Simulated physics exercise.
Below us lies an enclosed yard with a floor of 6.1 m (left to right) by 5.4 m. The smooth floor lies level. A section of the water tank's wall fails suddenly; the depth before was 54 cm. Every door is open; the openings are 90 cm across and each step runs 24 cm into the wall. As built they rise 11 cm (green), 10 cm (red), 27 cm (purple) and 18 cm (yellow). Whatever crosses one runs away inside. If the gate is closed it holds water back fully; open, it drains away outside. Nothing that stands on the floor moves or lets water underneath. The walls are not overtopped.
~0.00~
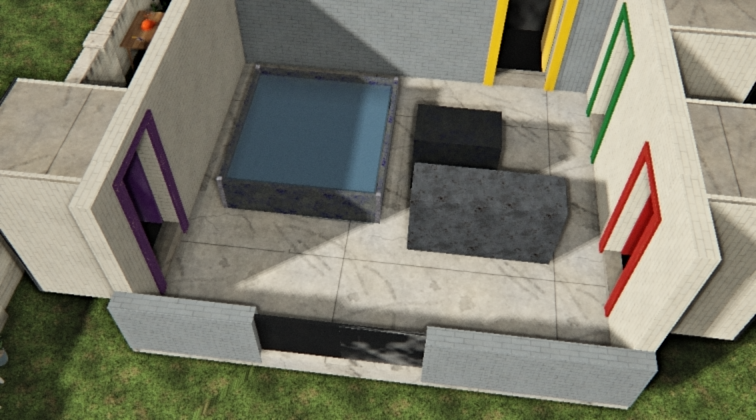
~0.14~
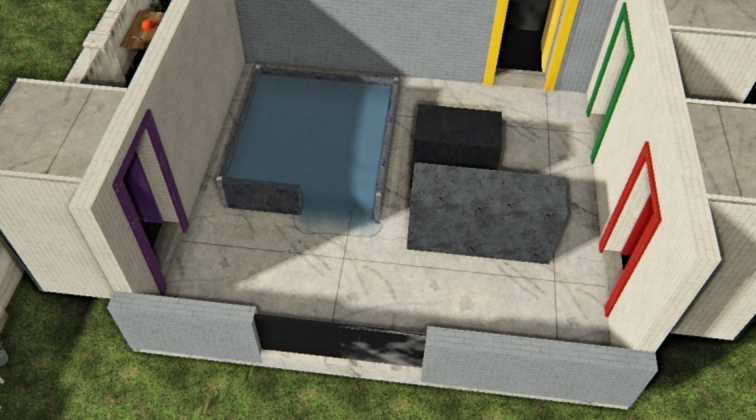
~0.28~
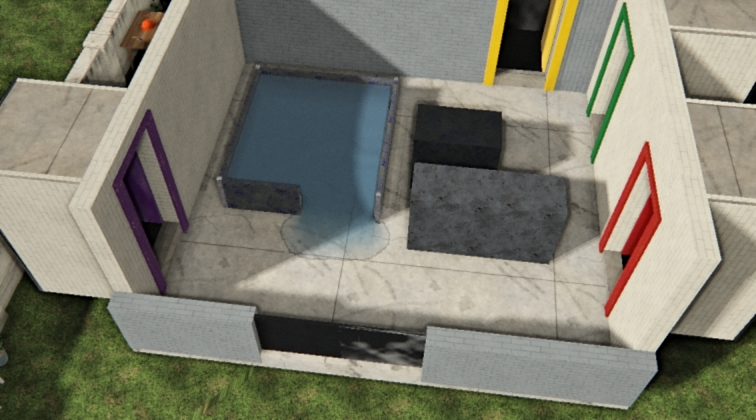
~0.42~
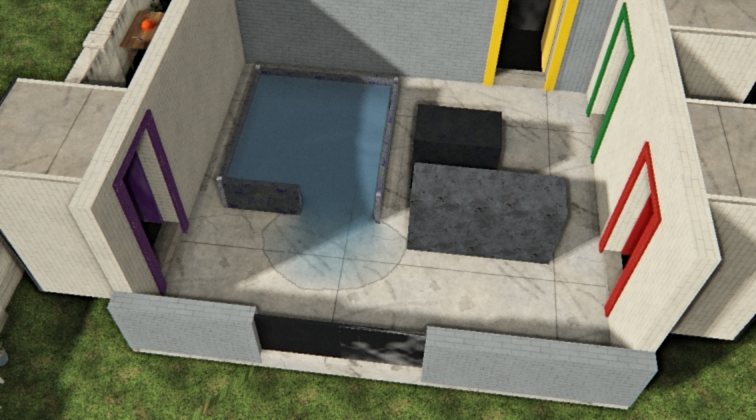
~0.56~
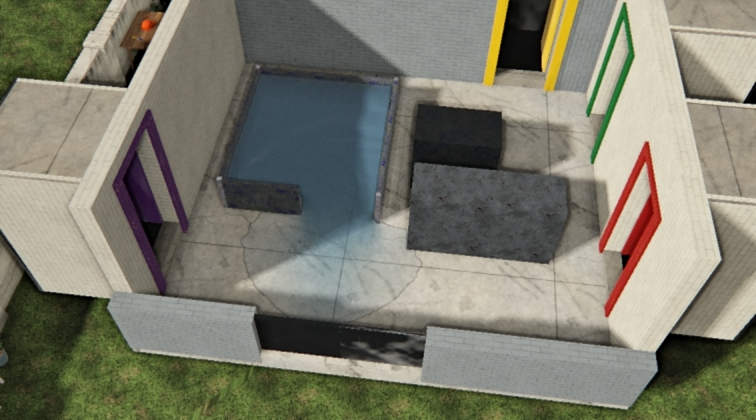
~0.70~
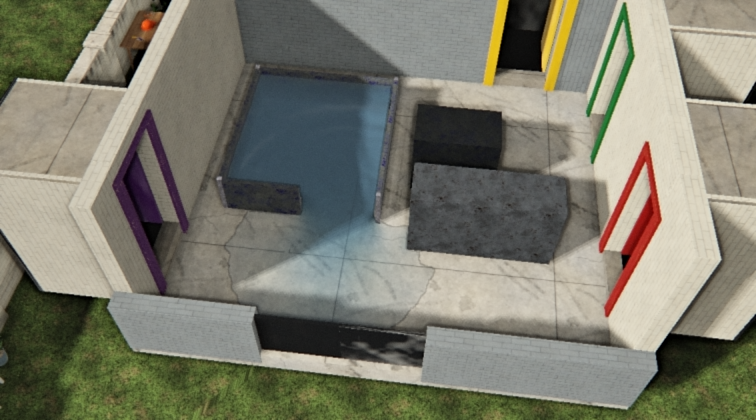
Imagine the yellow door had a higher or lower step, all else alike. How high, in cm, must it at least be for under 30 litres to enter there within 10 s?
Close to 7 cm is just enough.
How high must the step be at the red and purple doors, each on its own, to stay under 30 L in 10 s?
Roughly 12.0 cm at red and 11.0 cm at purple.
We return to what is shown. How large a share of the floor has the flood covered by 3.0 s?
About 40 per cent.
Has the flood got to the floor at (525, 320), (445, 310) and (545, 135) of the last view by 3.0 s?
In that order: Under water, under water, not reached.
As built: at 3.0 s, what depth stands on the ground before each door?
In cm: Green 0, red 11, purple 15, yellow 0.
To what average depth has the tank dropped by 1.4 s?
About 42 cm.
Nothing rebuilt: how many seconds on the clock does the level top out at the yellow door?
Near 9.5 s.
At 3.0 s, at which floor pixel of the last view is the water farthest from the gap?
At about (603, 377).
After 1.4 s water covers 25 % of the floor, deepest (32 cm) near (347, 225); it has not reached the yellow door.
After 3.0 s water covers 40 % of the floor, deepest (32 cm) near (165, 327); it has not reached the yellow door.
After 10.0 s water covers 95 % of the floor, deepest (14 cm) near (339, 98); 12 cm at the yellow door, 0 litres in over its 18 cm step.
At the yellow door as built, the water arrived by 5.1 s and peaked near 13 cm at 9.6 s.
With a step of 6.5 cm, 41 litres would have come in within the 10 s; with 8 cm, 20 litres. So under 30 litres takes about 7 cm.
